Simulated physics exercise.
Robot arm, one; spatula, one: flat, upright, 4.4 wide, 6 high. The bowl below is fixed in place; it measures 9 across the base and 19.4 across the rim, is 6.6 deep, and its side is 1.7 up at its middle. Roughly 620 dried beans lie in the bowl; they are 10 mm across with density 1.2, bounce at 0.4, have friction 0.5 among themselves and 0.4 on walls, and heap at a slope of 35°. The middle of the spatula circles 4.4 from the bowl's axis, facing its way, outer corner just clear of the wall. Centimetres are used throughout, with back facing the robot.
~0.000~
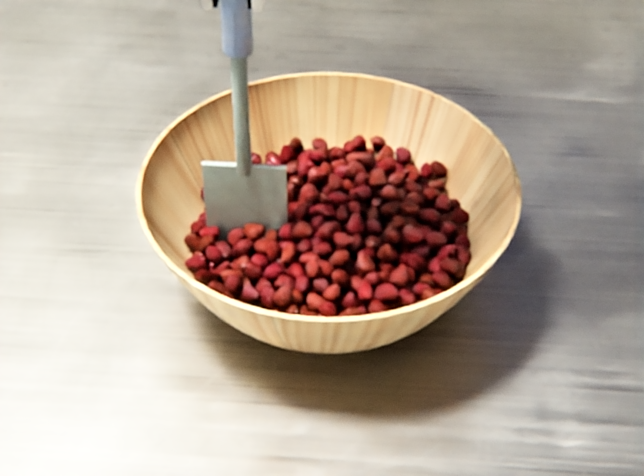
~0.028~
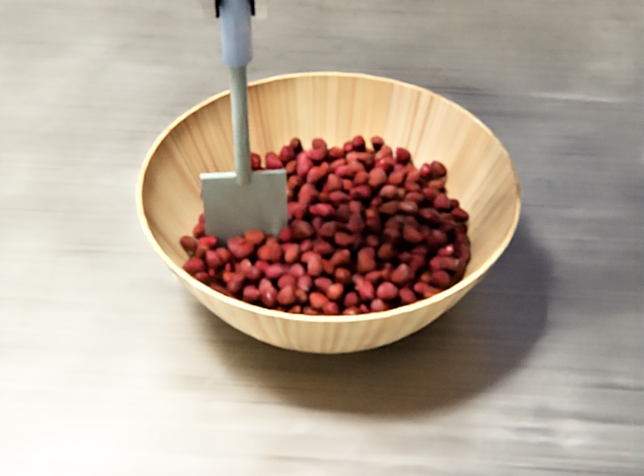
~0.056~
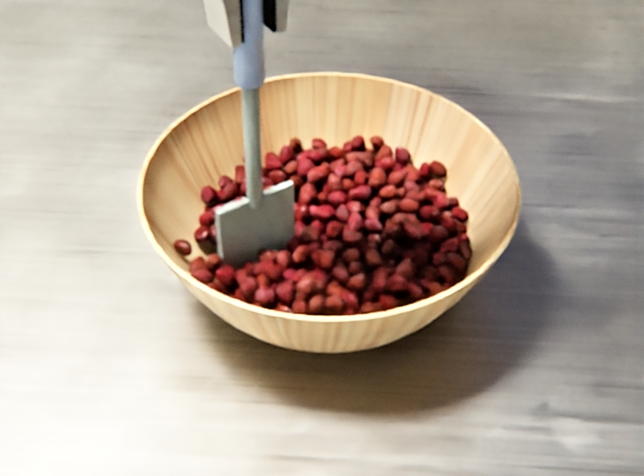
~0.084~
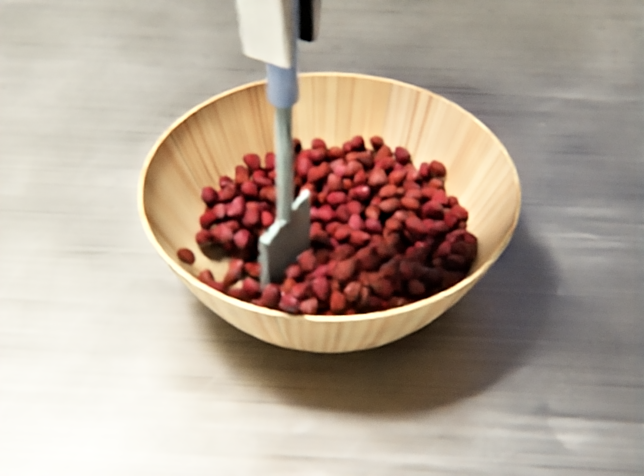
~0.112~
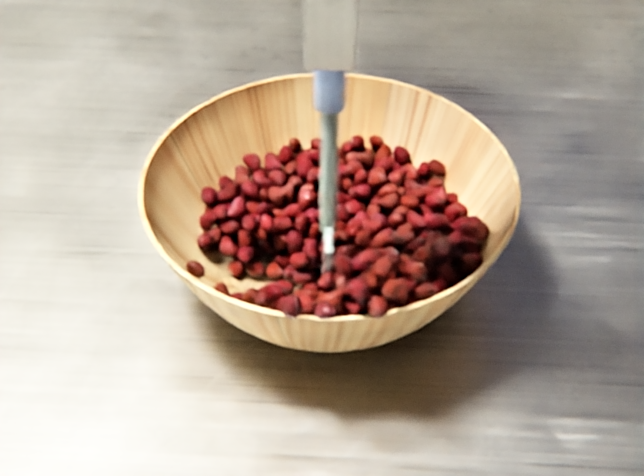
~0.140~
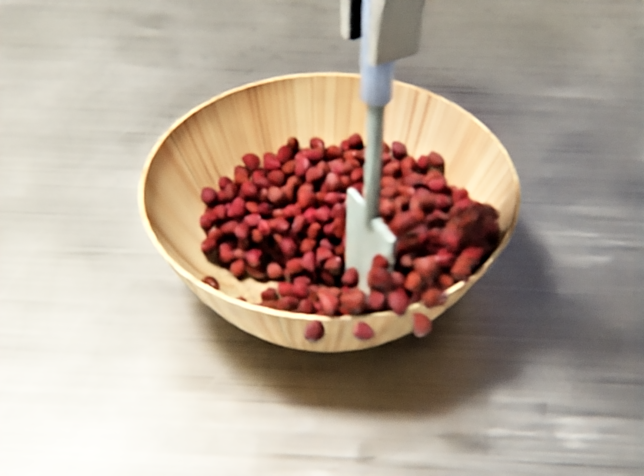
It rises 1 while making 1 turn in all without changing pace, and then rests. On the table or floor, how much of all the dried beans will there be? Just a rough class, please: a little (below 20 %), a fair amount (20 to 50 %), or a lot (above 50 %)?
A fair amount.
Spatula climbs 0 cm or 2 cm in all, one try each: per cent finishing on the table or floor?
Near 35 in a hundred, then near 25 in a hundred.
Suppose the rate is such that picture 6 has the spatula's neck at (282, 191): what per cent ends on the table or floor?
About 10 %.
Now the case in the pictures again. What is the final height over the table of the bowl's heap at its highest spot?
Roughly 6.0 centimetres.
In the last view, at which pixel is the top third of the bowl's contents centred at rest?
Estimated centre: (276, 266).
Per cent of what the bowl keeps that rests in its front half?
Roughly 55 percent of it.
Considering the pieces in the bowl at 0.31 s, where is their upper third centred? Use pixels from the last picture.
Roughly pixel (275, 130).
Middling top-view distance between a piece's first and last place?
Near 9 cm.
After 0.23 s, 208° round, highest piece 11 above the table; 562 in the bowl, 1 on the table or floor, 56 in flight or on the tool.
After 0.31 s, 296° round, highest piece 11 above the table; 495 in the bowl, 36 on the table or floor, 88 in flight or on the tool.
After 0.56 s, 0° round, highest piece 7 above the table; 432 in the bowl, 187 on the table or floor.
After 1.26 s, 0° round, highest piece 6 above the table; 432 in the bowl, 187 on the table or floor.
In the end, 432 in the bowl, 187 on the table or floor. That is 30 % on the table or floor.
